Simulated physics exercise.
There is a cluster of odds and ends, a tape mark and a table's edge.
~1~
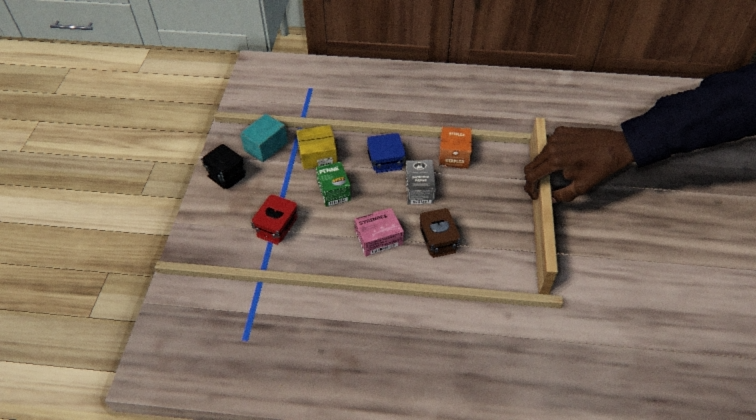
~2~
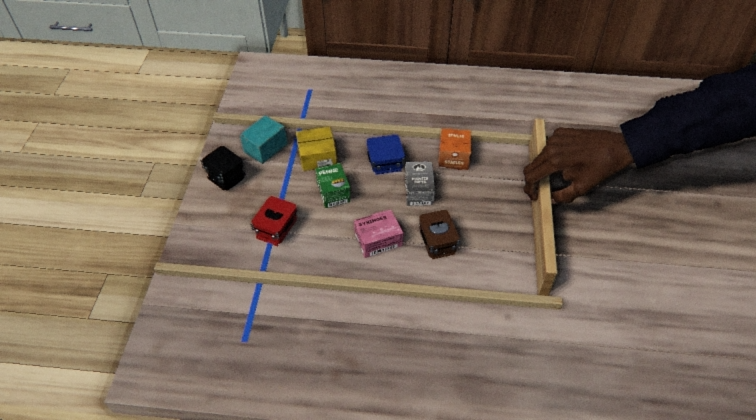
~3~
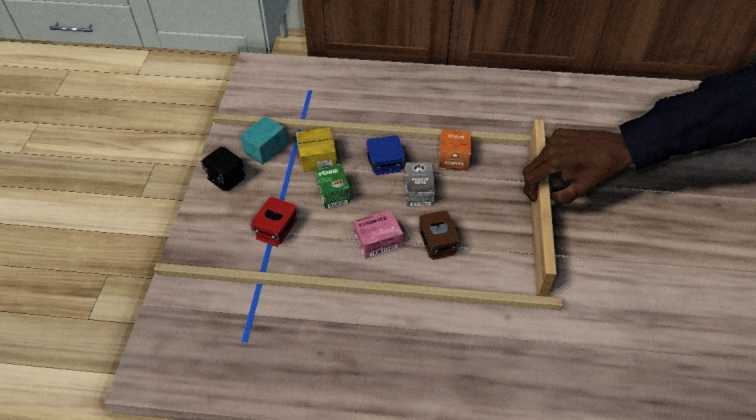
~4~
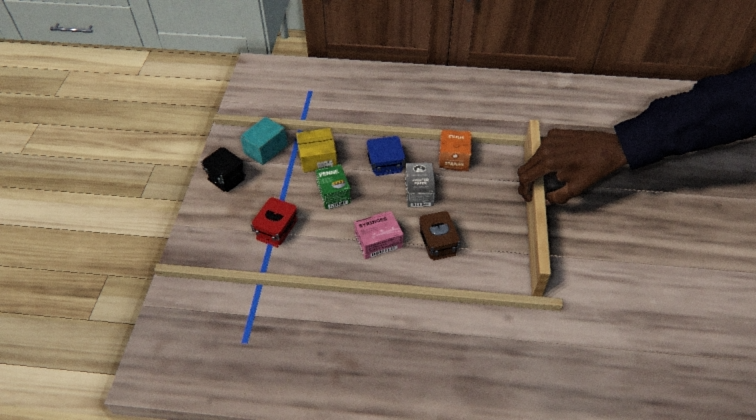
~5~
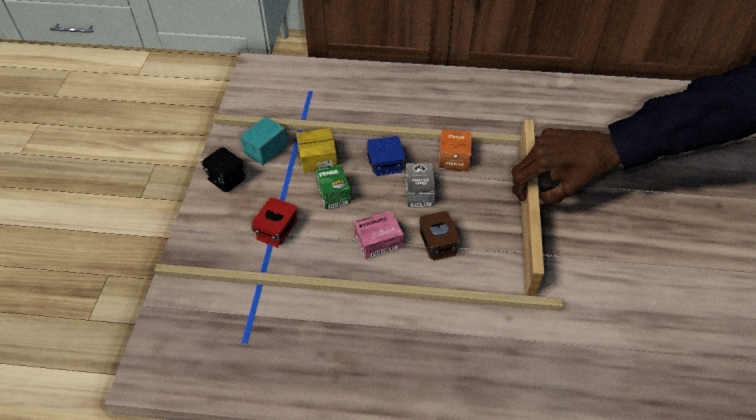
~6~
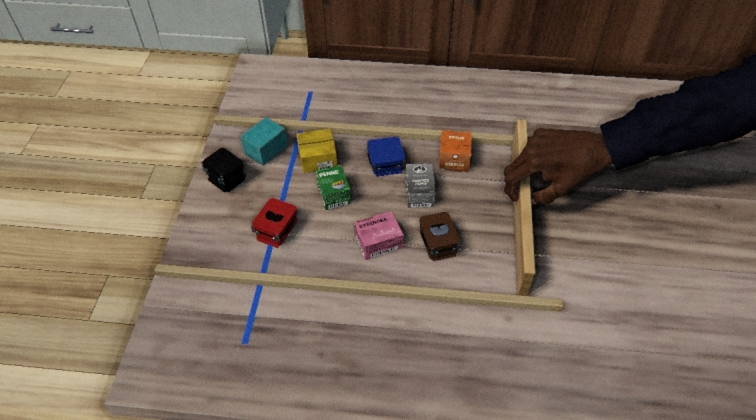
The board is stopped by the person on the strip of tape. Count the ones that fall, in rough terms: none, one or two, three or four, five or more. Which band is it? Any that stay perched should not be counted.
Drops: A single one or a pair.
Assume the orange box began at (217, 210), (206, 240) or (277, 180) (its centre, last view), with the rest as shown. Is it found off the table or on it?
Taking the three spots in turn, the orange box comes off, then holds its place, then holds its place.
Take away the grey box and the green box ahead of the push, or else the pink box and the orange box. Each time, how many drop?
Counts - first: 1; second: 0.
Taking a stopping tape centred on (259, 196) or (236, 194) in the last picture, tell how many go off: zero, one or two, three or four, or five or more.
In turn: Either three or four, then either three or four.
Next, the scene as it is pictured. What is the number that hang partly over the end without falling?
The total comes out at 1.
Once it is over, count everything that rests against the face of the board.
Counting them up gives 3.
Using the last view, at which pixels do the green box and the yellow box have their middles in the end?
In the last picture the green box sits around (244, 181) and the yellow box around (216, 142).
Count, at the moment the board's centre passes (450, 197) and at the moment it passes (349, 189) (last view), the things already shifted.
At the one place 2, at the other 9.
Early on, none off yet; black case at rest near (225, 171); turquoise block at rest near (264, 141); red case at rest near (276, 223).
A while later, none off yet; black case at rest near (225, 171); turquoise block travelled about its own width near (223, 139); red case travelled about its own width near (232, 221).
Finally, the number that fall off is one or two; lost, turquoise block.
